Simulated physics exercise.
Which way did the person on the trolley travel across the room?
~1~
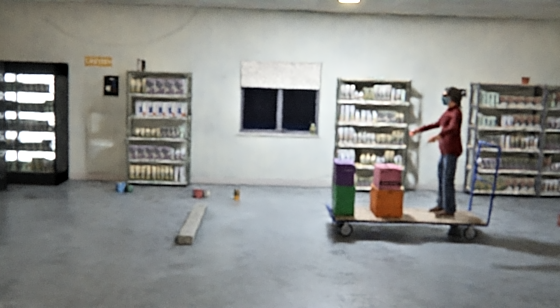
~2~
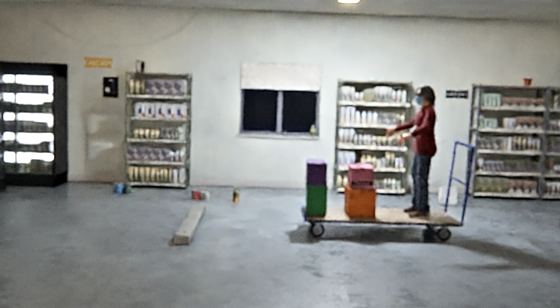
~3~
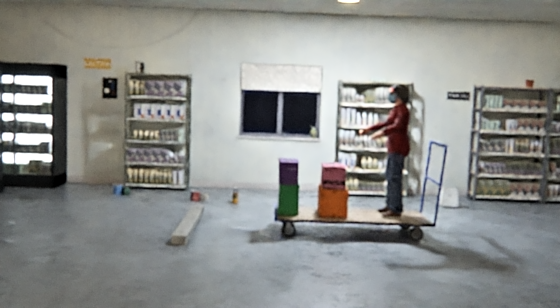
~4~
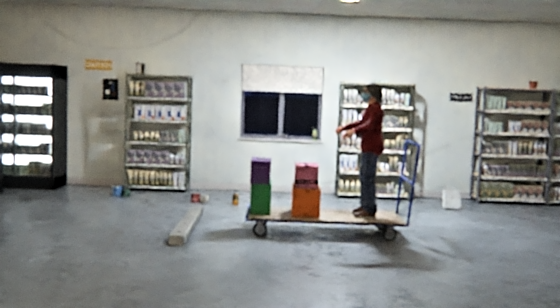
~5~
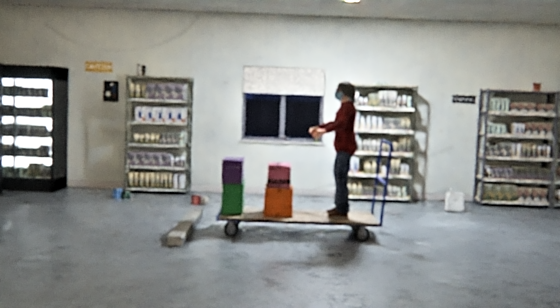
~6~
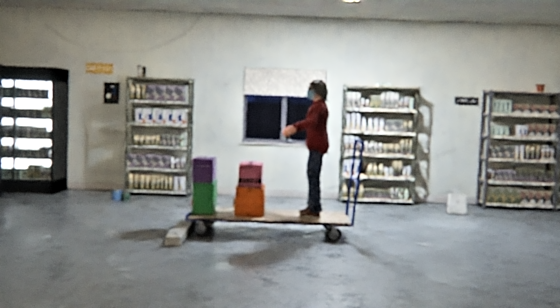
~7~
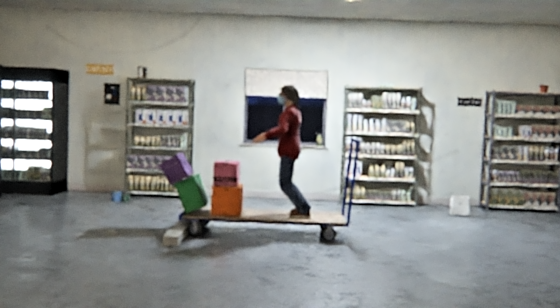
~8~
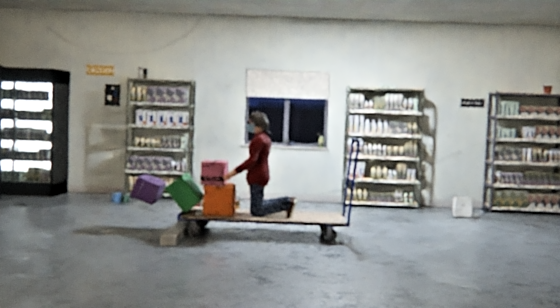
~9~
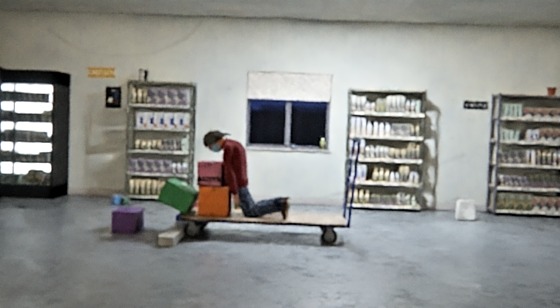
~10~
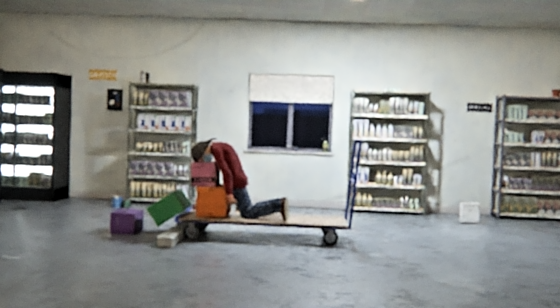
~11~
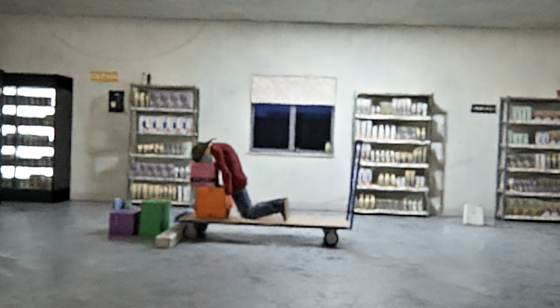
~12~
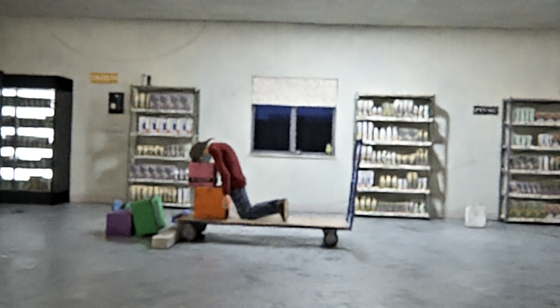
The person travelled to the left, riding on the trolley toward the low kerb.
A flatbed trolley carrying a standing person and stacked boxes rolled left until it stopped at a low kerb. The purple and green boxes toppled onto the floor, while the person dropped forward and ended slumped over the pink and orange boxes still aboard.
